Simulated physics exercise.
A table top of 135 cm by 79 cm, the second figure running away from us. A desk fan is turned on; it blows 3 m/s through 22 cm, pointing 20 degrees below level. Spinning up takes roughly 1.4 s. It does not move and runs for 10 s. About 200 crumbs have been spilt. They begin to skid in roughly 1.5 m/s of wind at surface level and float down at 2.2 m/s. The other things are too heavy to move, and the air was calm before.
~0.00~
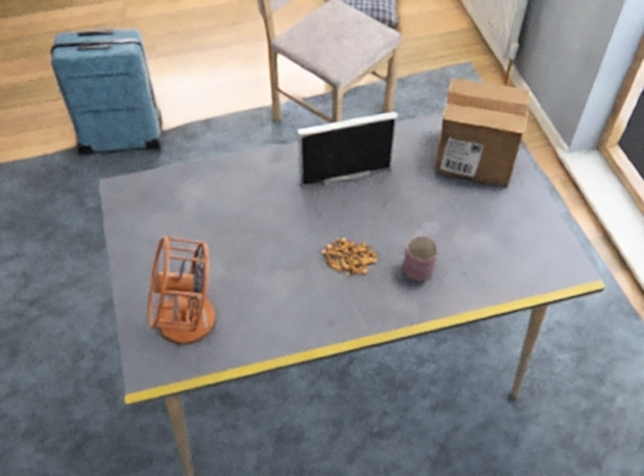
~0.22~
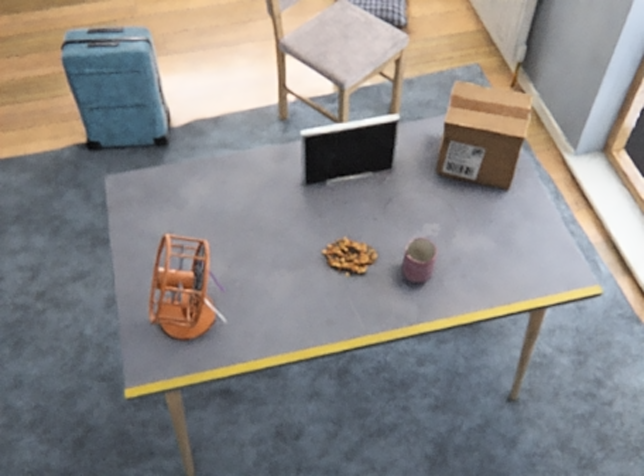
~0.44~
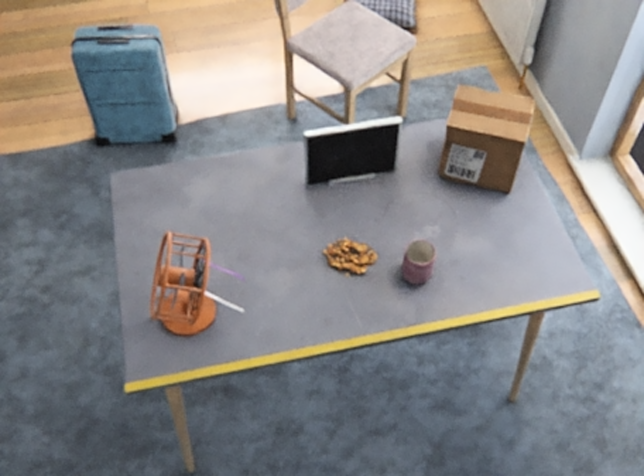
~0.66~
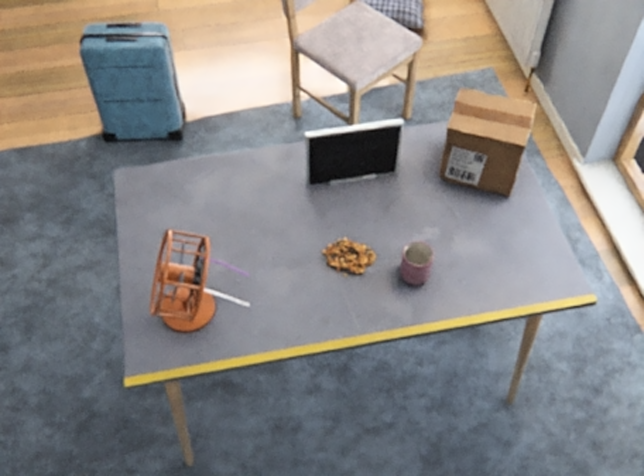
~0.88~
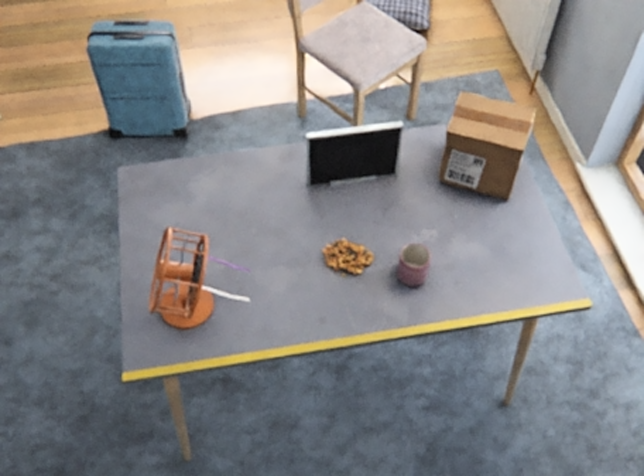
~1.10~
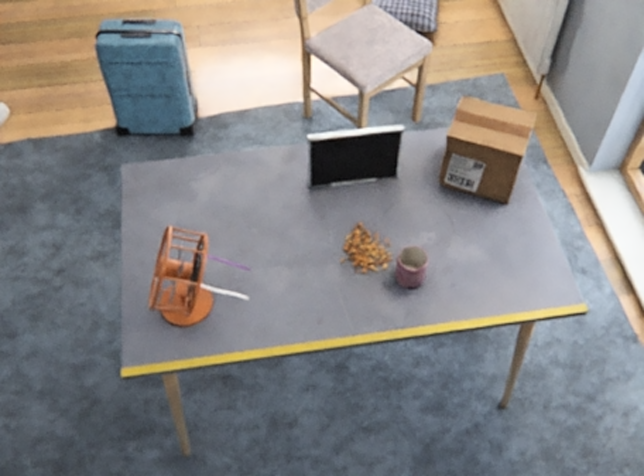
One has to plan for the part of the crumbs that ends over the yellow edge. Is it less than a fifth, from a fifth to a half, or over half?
Of the crumbs, not even a fifth end over the yellow edge.
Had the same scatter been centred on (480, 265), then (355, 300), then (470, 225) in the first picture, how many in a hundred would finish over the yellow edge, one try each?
In turn about 1 %, 90 %, 0 %.
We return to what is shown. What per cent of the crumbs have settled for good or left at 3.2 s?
About 80 %.
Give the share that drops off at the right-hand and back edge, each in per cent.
Roughly 30 % right-hand, 0 % back.
After 2.0 s, 44 % are on the move or not yet settled, 0 % are over the yellow edge; the middle of those still in play is near (473, 192).
After 3.2 s, 24 % are on the move or not yet settled, 0 % are over the yellow edge; the middle of those still in play is near (473, 191).
After 5.5 s, 20 % are on the move or not yet settled, 0 % are over the yellow edge; the middle of those still in play is near (473, 191).
After 10.0 s, at the end, 0 % are over the yellow edge; the middle of those still in play is near (473, 191).
